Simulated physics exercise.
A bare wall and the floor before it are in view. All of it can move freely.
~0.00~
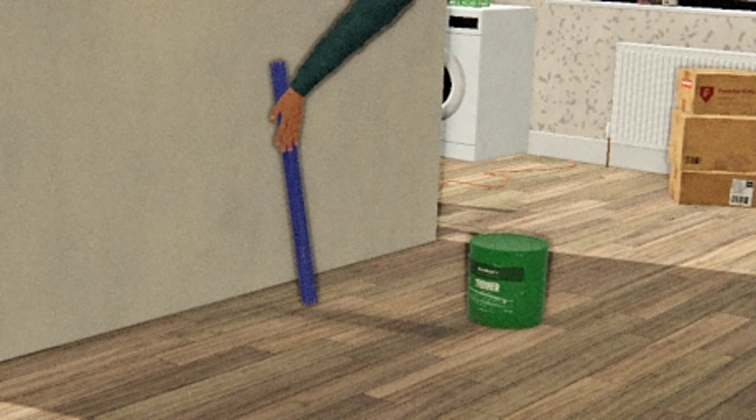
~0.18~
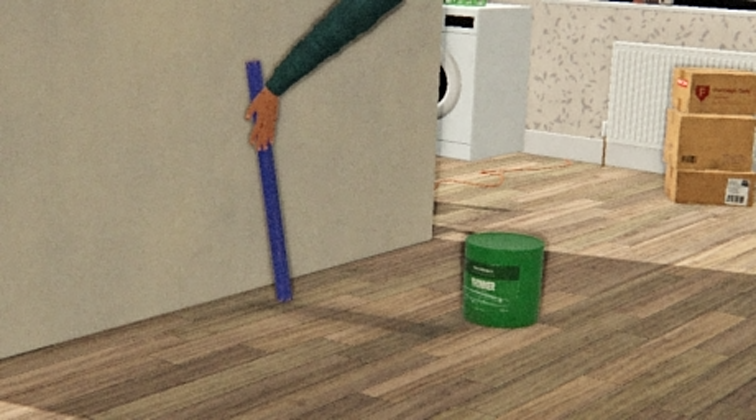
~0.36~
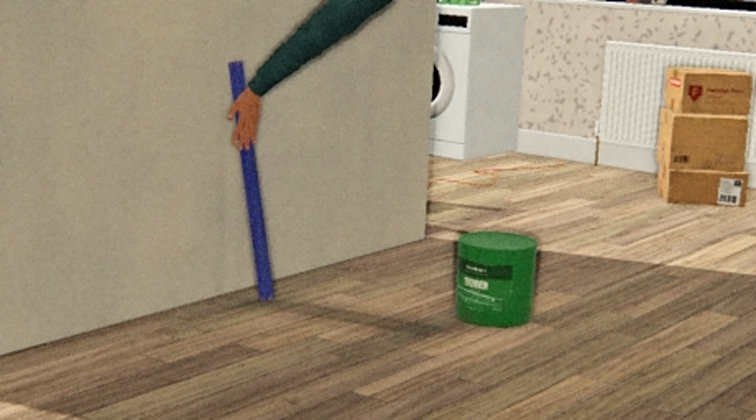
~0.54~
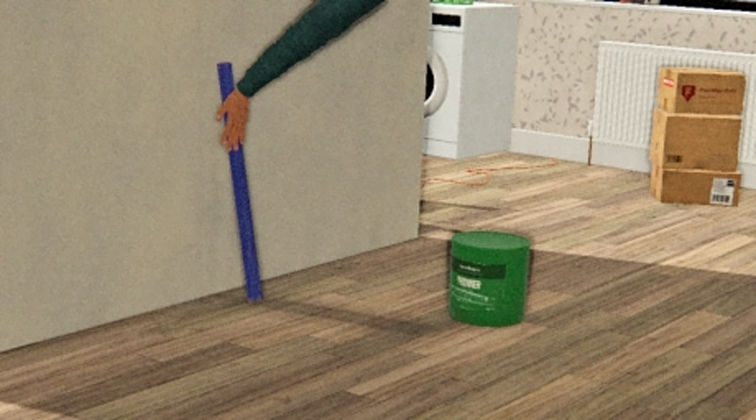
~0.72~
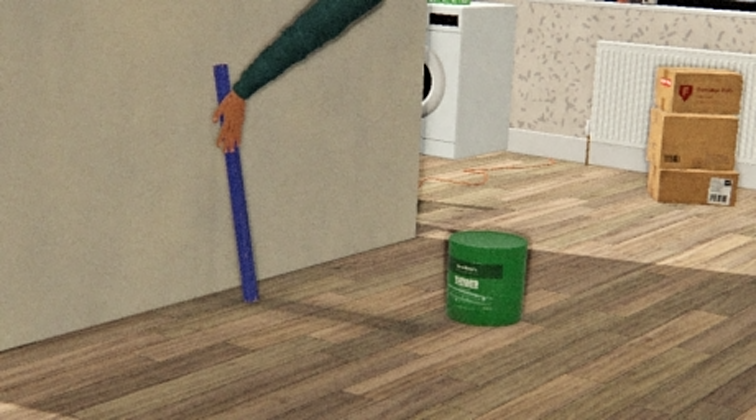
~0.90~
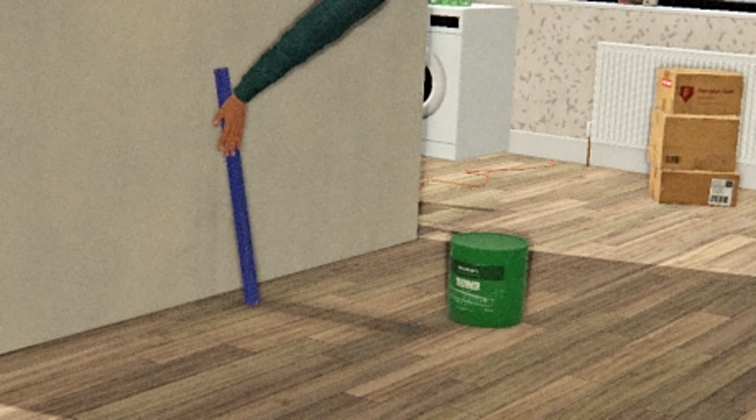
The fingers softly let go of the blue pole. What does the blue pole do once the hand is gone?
It stays in place.
After 1.30 s, nothing has stirred.
After 1.80 s, blue pole resting near (237, 187).
At rest (2.7 s), both in place. Seen from the same camera at the end, blue pole near (237, 187). The pole stays up.
